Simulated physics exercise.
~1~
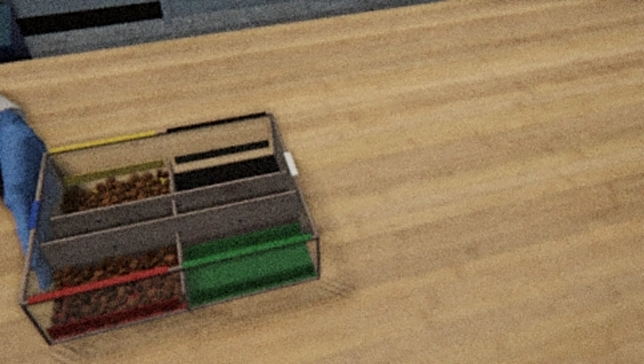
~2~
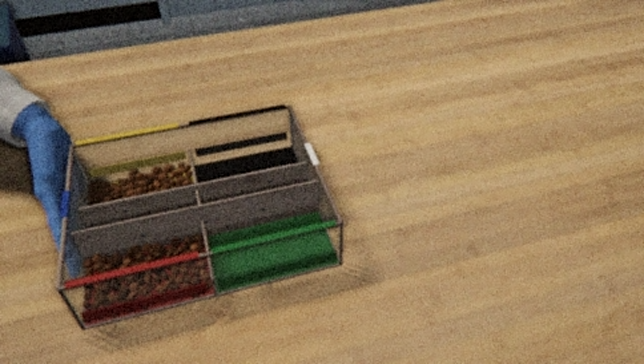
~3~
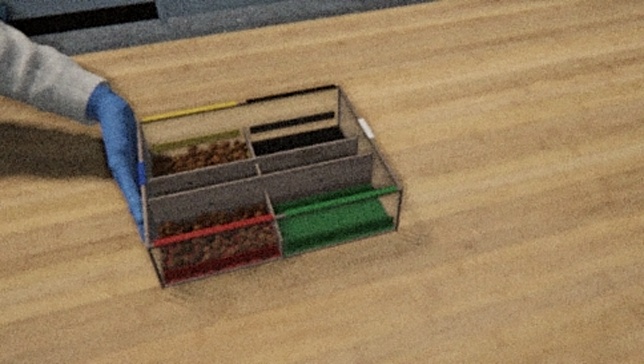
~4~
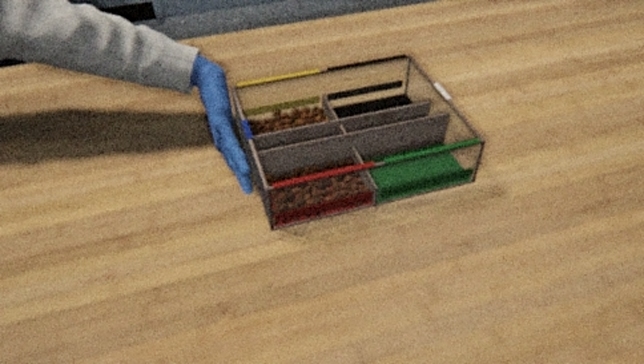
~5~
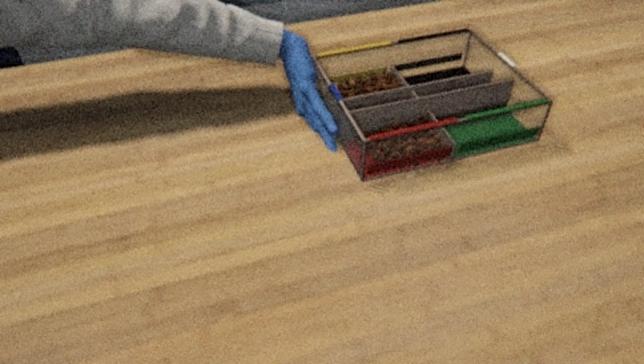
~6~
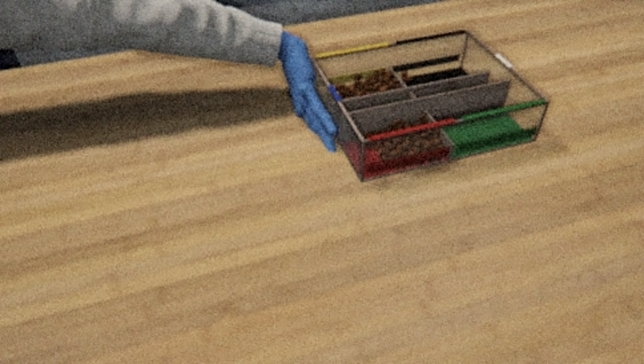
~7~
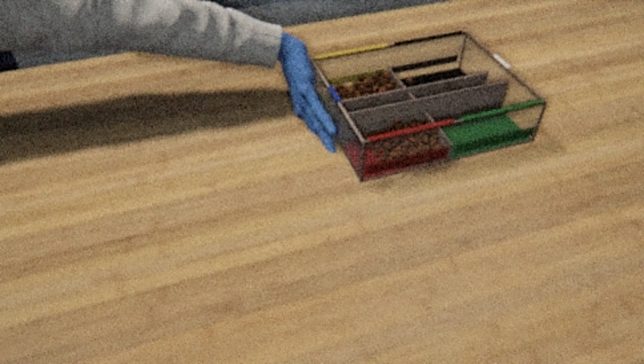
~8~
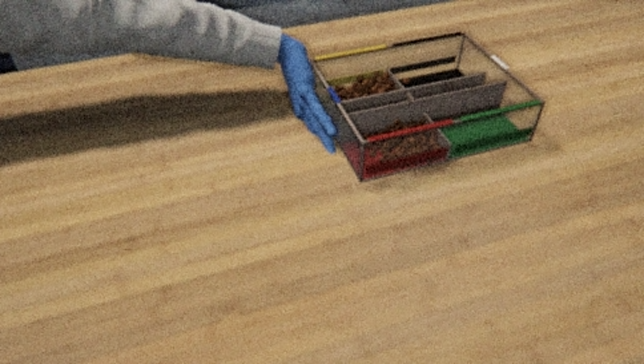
A gloved hand pushes a divided tray of brown pieces right, then both stay still.
